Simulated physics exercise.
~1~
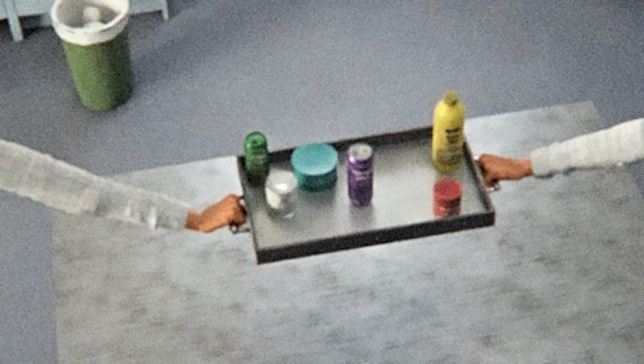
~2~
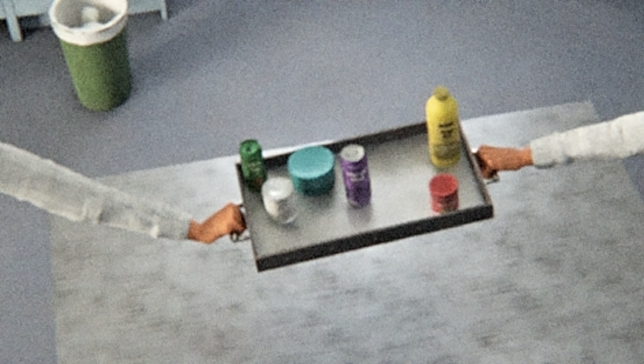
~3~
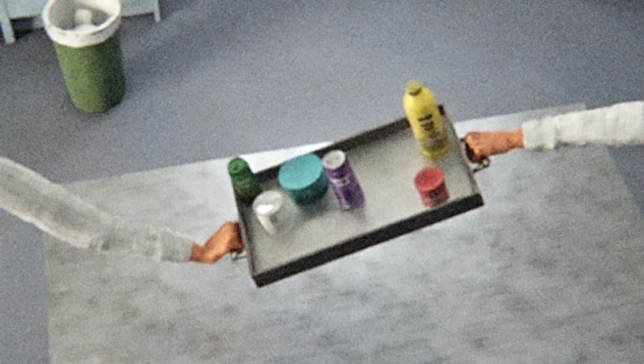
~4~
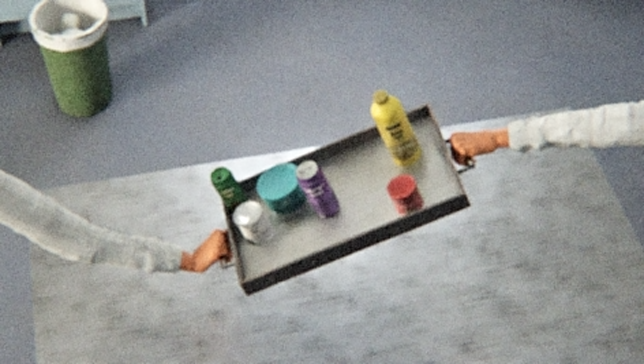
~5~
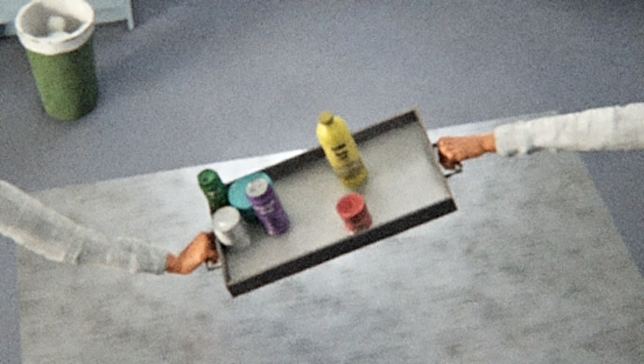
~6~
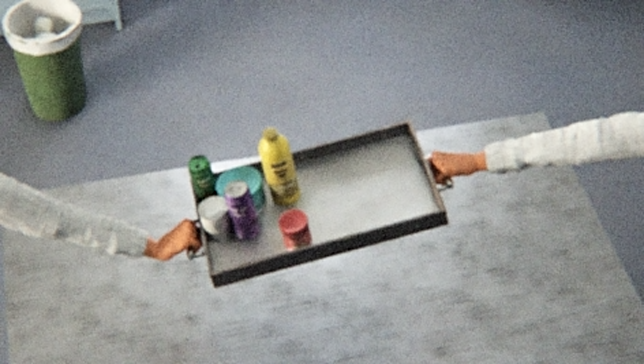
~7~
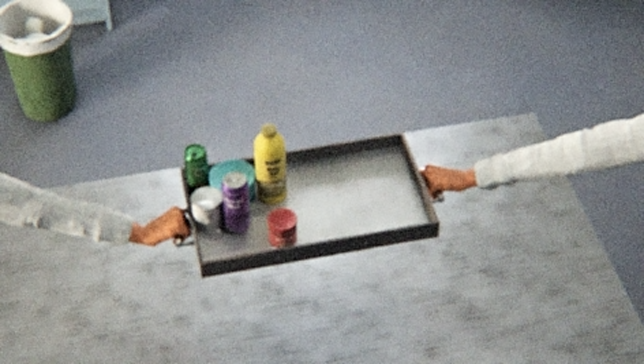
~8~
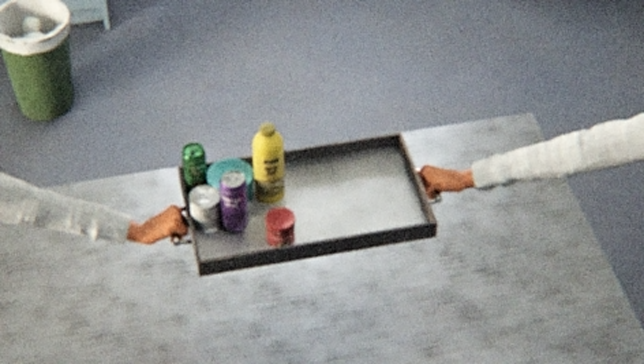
The clip opens on two hands in white sleeves holding a dark rimmed tray that carries a green can, a white tin, a turquoise tub, a purple can, a yellow bottle and a red tin. The left edge of the tray dips, and the objects begin sliding left. The purple can and turquoise tub close in on the green can and white tin, while the yellow bottle and red tin travel farther across. The hands then bring the tray back toward its starting angle. It ends with everything still standing, gathered on the left, and the right side empty.
